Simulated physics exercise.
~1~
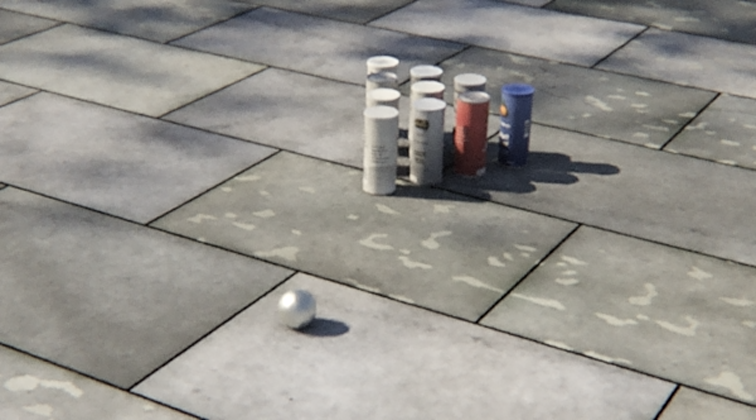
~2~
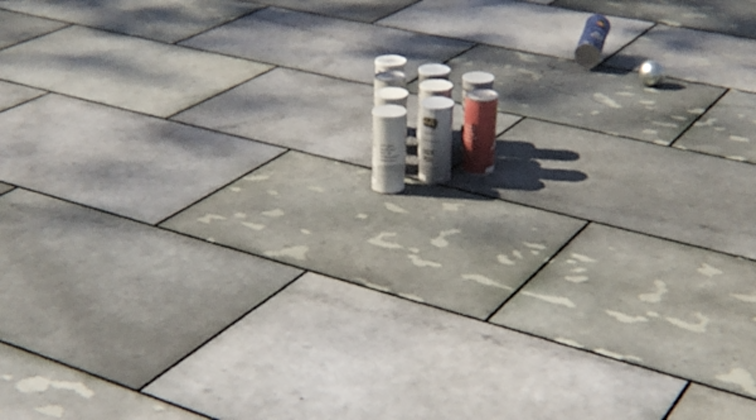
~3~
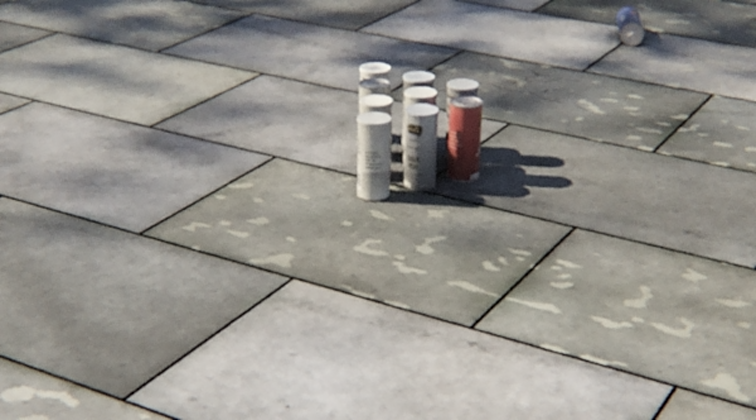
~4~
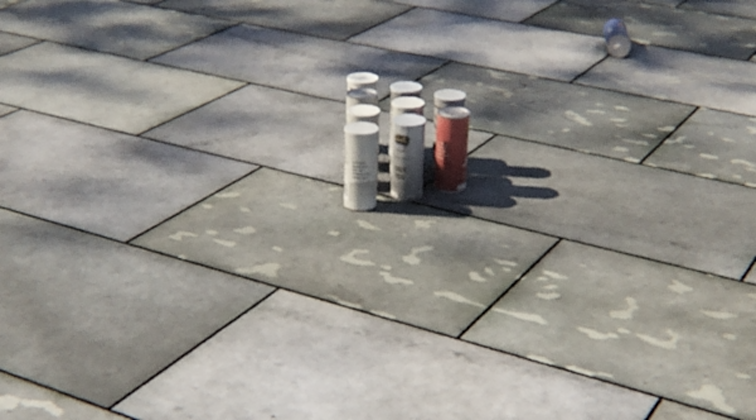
On grey stone paving in patchy sunlight, seen from above at an angle by a slightly swaying camera, a tight cluster of tall canisters stands upright. Most are whitish, with a red one near the right side and a blue one at the far right, while a shiny silver ball sits in front of them. The ball is next seen beyond the group at the upper right, near the blue canister, which is now knocked away and tipped over. The ball then passes out of sight, and the blue canister ends up lying on its side near the top right. The red canister and its pale neighbours remain standing.
